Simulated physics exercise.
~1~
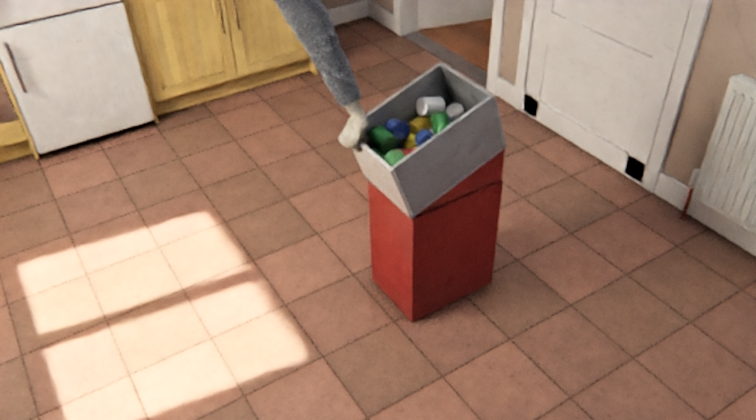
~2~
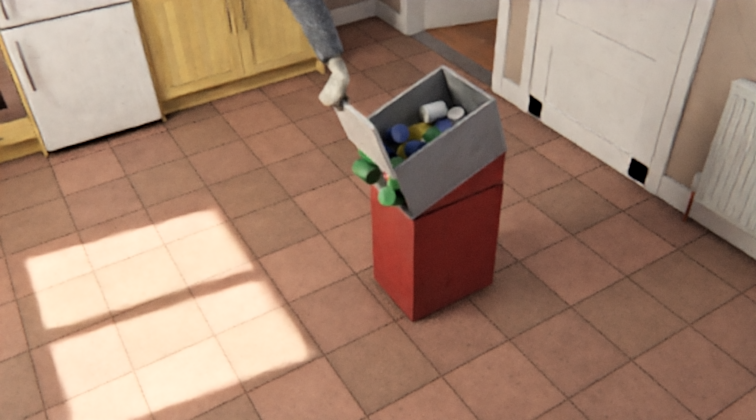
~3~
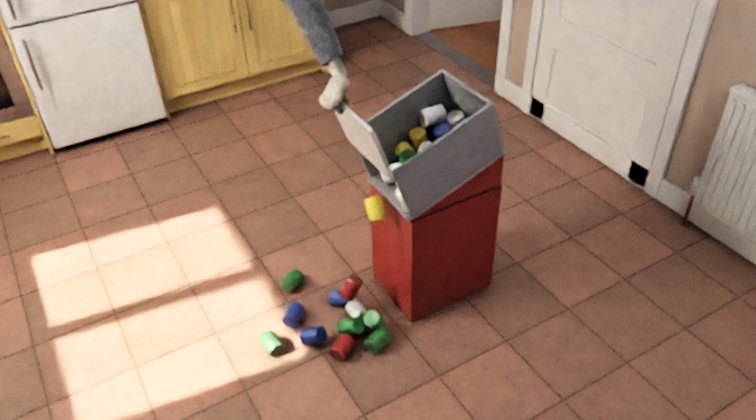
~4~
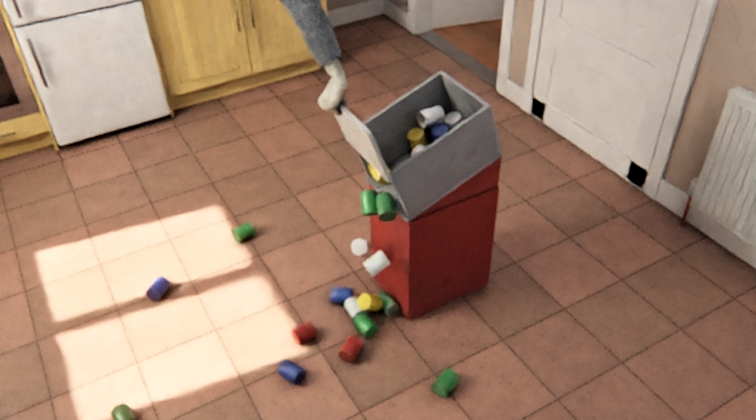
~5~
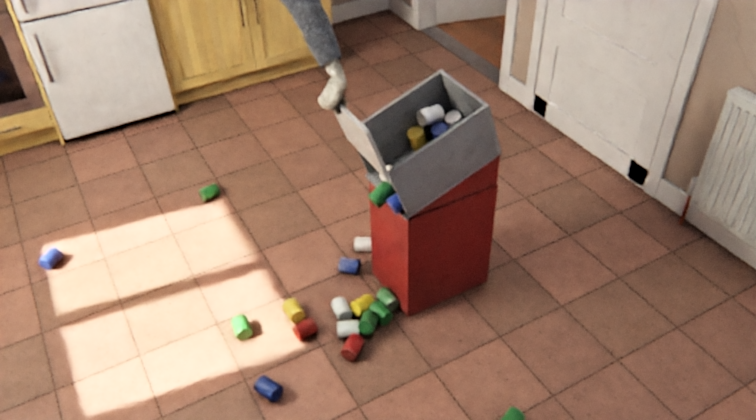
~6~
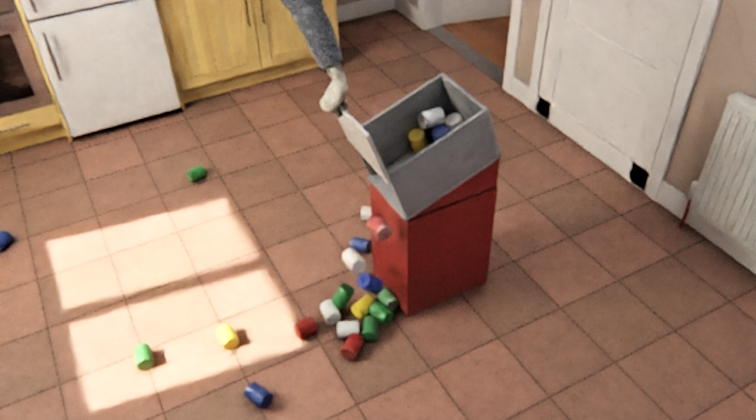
A hand lifts the grey bin's gate, and most of its colourful jars spill onto the tiles.
